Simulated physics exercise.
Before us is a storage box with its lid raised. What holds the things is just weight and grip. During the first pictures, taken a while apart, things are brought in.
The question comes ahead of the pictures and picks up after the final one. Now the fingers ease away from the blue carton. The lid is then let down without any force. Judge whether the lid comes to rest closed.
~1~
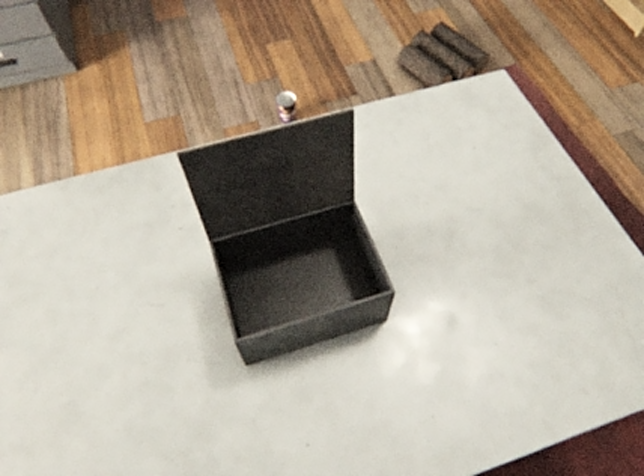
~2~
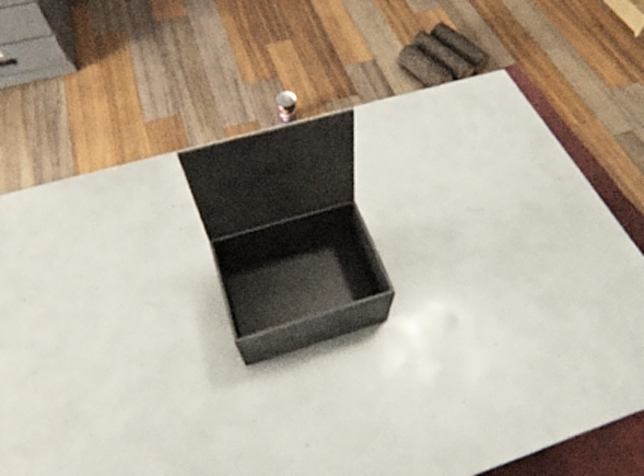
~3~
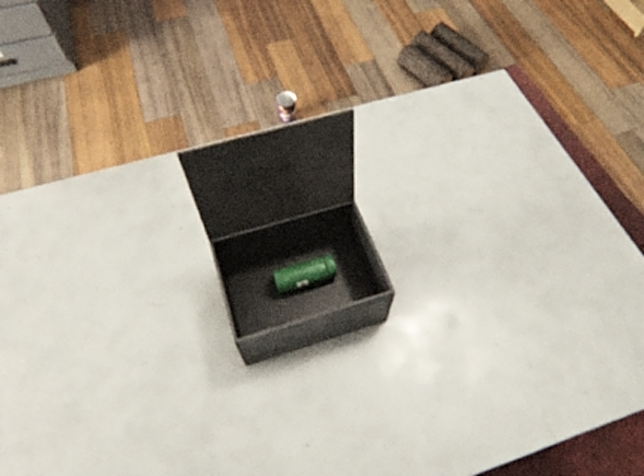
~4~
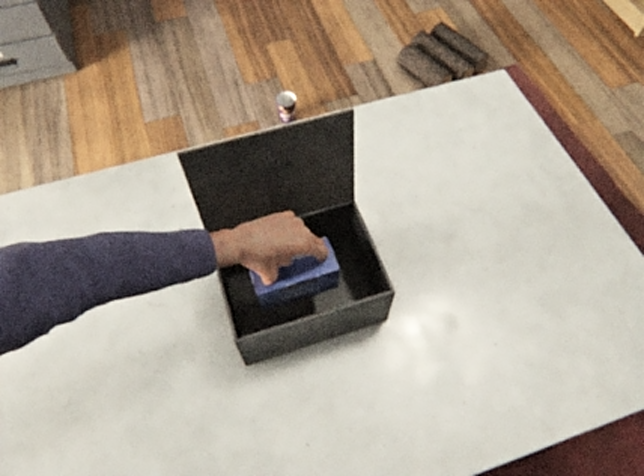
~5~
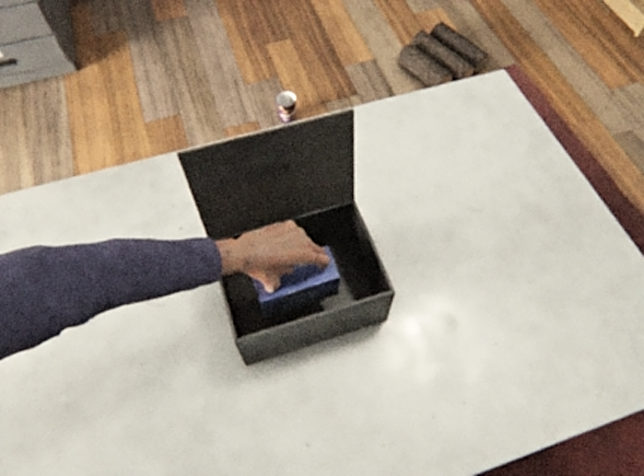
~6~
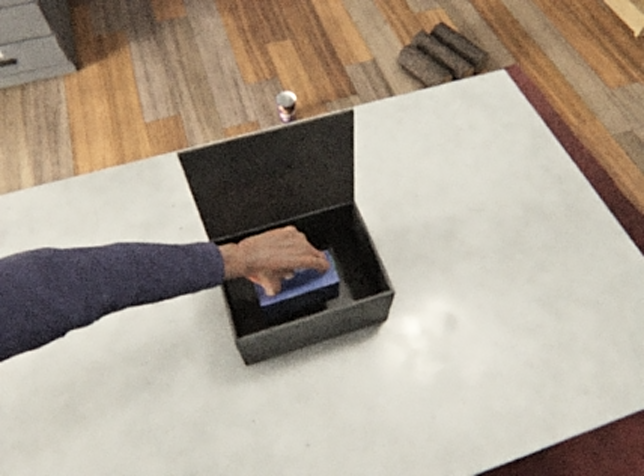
It does.
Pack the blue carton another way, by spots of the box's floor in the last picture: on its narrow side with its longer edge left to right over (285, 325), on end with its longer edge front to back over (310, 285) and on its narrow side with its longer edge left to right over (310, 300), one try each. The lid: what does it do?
On the first attempt the lid settles shut, on the second it settles shut, and on the third it settles shut.
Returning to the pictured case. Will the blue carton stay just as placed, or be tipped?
The blue carton ends up leaning.
Then, 0.50 s after the last picture, blue carton tipped 65° from how it was near (302, 308); green shaker rolled about its own width.
Then, 1.50 s after the last picture, lid 68° above the rim; blue carton tipped 65° from how it was near (302, 308); green shaker rolled about its own width.
Then, 1.70 s after the last picture, lid 46° above the rim; blue carton tipped 65° from how it was near (302, 308); green shaker rolled about its own width.
Then, 1.90 s after the last picture, lid 16° above the rim; blue carton tipped 65° from how it was near (302, 308); green shaker rolled about its own width.
At rest, lid shut; tipped over in the box, blue carton; green shaker in place. Seen from the same camera at the end, blue carton near (302, 308).
